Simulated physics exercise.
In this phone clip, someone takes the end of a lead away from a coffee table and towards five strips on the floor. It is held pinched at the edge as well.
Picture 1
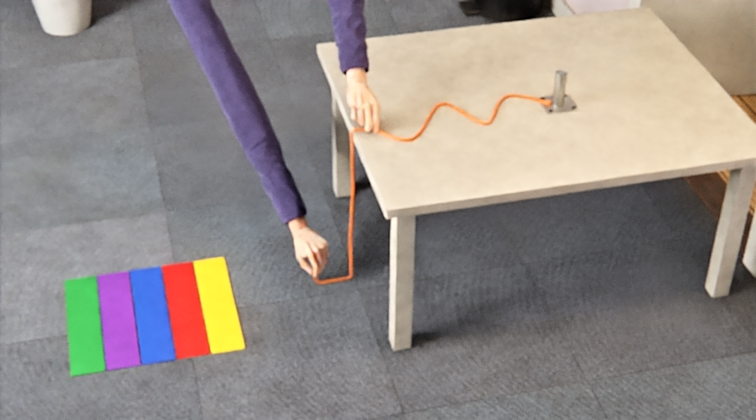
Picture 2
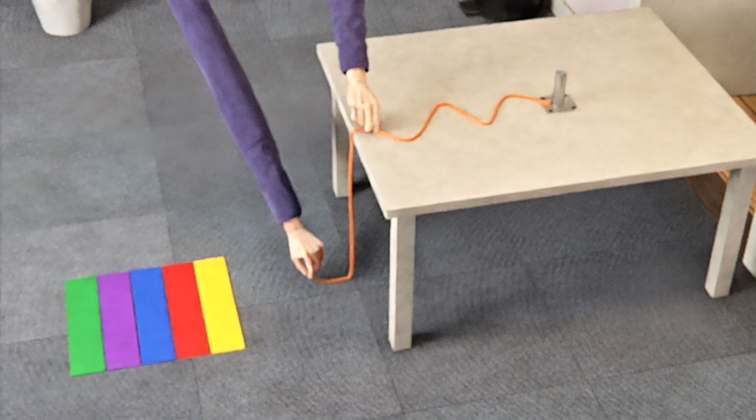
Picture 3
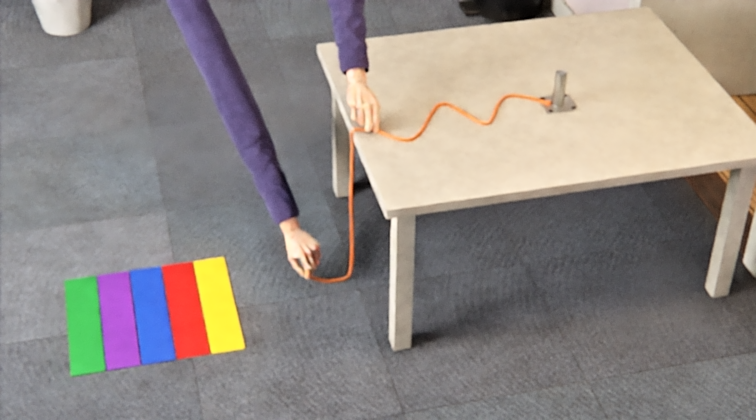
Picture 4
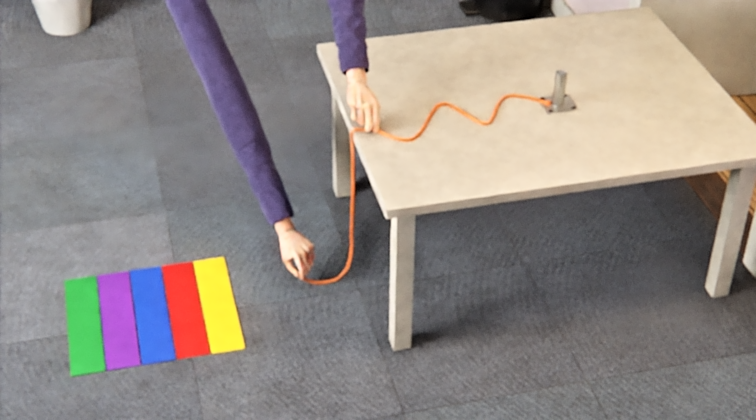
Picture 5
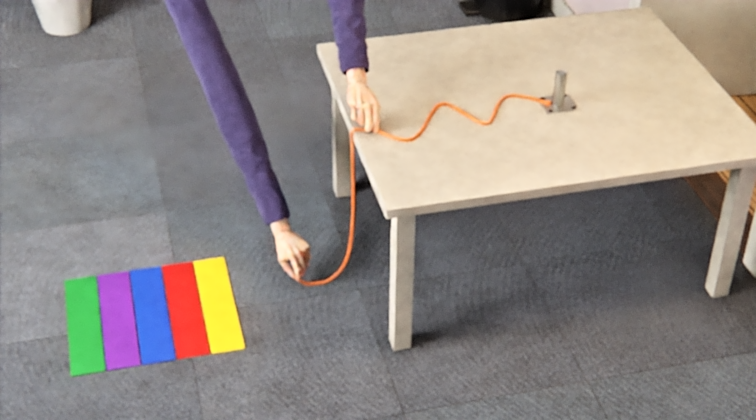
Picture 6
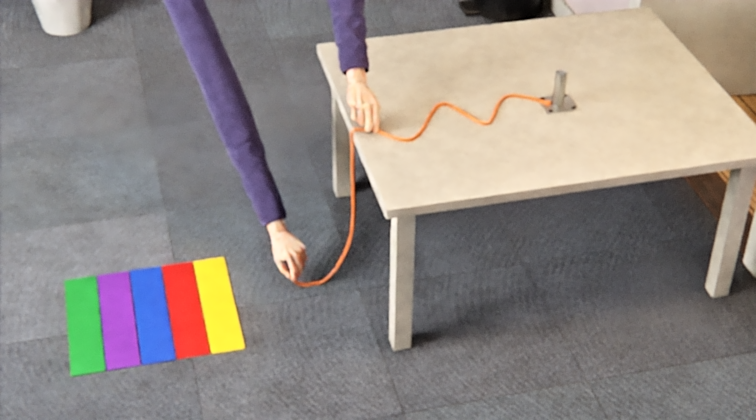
A person in purple sleeves pinched an orange cord at the table's edge with one hand, while the other slowly drew its end a short way left, near five coloured strips on the floor.
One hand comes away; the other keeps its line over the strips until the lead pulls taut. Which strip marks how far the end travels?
The green strip.
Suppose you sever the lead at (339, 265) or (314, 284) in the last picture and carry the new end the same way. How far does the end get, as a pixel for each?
Try one: (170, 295); try two: (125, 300).
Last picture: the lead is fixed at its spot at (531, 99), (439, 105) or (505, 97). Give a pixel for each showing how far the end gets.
The places are (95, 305), (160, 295) and (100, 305).
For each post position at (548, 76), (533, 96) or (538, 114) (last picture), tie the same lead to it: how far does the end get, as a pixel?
In order, near (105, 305), (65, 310) and (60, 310).
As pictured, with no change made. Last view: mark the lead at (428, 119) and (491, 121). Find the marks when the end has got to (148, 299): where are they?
The first ends at (364, 130) and the second at (460, 118).
A little later, end near (148, 299); over blue.
Next, end near (110, 304); over purple.
When it is tight, end near (87, 308); over green. Over green.
